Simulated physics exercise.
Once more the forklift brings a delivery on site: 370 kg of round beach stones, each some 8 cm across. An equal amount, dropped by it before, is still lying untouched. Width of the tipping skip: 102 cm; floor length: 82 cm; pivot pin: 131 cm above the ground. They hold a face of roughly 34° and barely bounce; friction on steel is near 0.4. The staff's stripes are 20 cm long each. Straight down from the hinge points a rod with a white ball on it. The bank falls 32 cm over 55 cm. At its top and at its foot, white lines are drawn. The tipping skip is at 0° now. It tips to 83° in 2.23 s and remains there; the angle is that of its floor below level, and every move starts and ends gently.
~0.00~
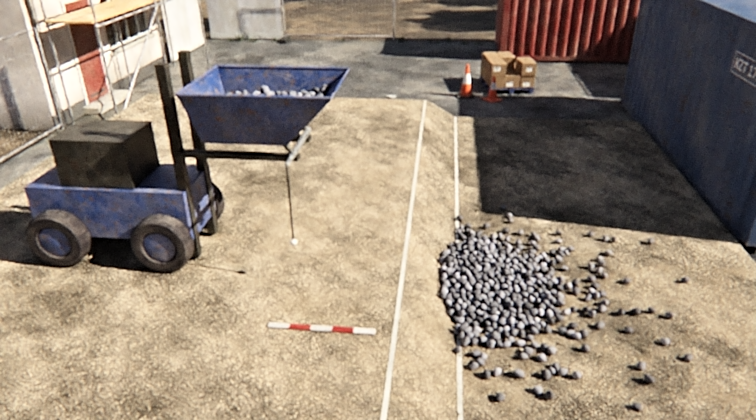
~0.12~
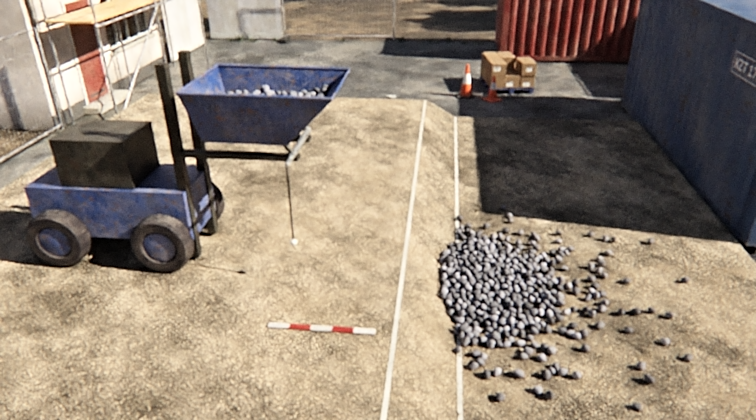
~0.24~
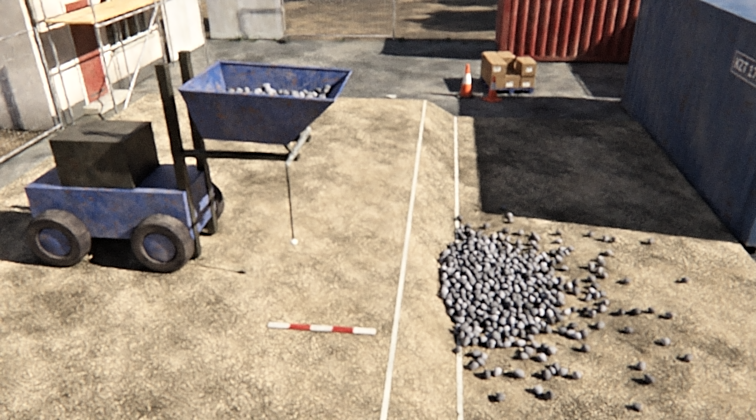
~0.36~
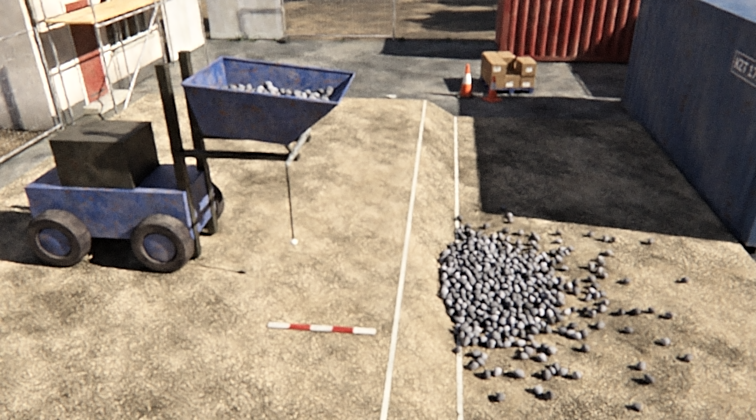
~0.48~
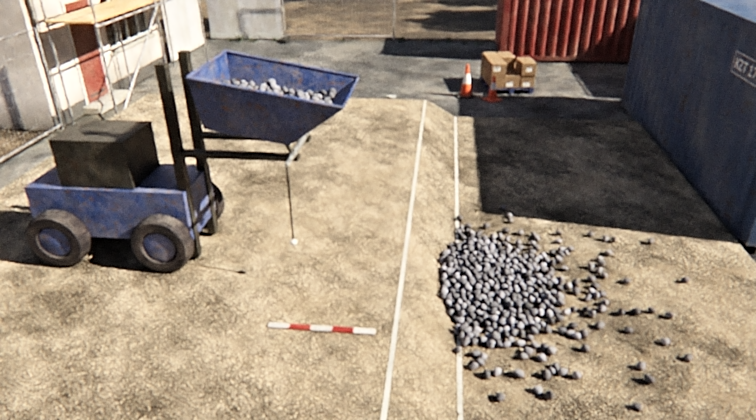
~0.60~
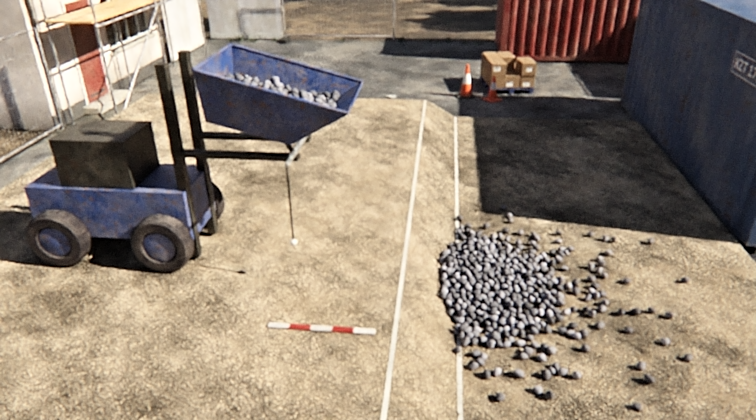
A blue skip of grey stones, raised on the front of a small blue forklift, slowly tilts down to the right while the vehicle stays still; beyond a white-lined bank, a scattered pile of similar stones lies motionless.
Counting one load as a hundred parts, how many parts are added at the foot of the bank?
About 61 parts.
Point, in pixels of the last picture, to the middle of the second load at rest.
They come to rest centred about (460, 273).
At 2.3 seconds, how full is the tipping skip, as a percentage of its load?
Still inside: Some 10 %.
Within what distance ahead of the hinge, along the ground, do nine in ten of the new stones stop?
Ahead of it by roughly 210 cm.
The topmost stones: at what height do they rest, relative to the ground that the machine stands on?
About 8 cm up from the ground the machine stands on.
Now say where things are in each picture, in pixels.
In the first frame, the tipping skip is at 0°, its lip at (331, 99); the top of the load is at (304, 94). The earlier load is highest near (462, 271), 15 cm below ground level, 9 % on the top or the slope, 90 % at the foot of the bank.
In the second frame, the tipping skip is at 1°, its lip at (332, 99); the top of the load is at (304, 94); the stones move at 0.1 m/s on average.
In the third frame, the tipping skip is at 3°, its lip at (334, 101); the top of the load is at (266, 95); the stones move at 0.2 m/s on average.
In the fourth frame, lip at (338, 104), floor tilted 6°, highest stones at (249, 90); the stones move at 0.3 m/s on average.
In the fifth frame, lip at (343, 108), floor tilted 10°, highest stones at (241, 87); the stones move at 0.3 m/s on average.
In the sixth frame, the tipping skip is at 15°, its lip at (348, 113); the top of the load is at (241, 81); the stones move at 0.4 m/s on average.
After 1.7 s the floor is at 70°; in per cent of one load, 97 in the tipping skip, 12 on the top or the slope, 90 at the foot of the bank; the foremost stones are at (655, 292).
After 2.3 s the floor is at 83°; in per cent of one load, 9 in the tipping skip, 81 on the top or the slope, 109 at the foot of the bank; the foremost stones are at (655, 292).
After 2.7 s the floor is at 83°; in per cent of one load, 0 in the tipping skip, 57 on the top or the slope, 141 at the foot of the bank; the foremost stones are at (655, 292).
After 5.2 s the floor is at 83°; in per cent of one load, 0 in the tipping skip, 48 on the top or the slope, 151 at the foot of the bank; the foremost stones are at (655, 292). Net gain at the foot of the bank, 61.
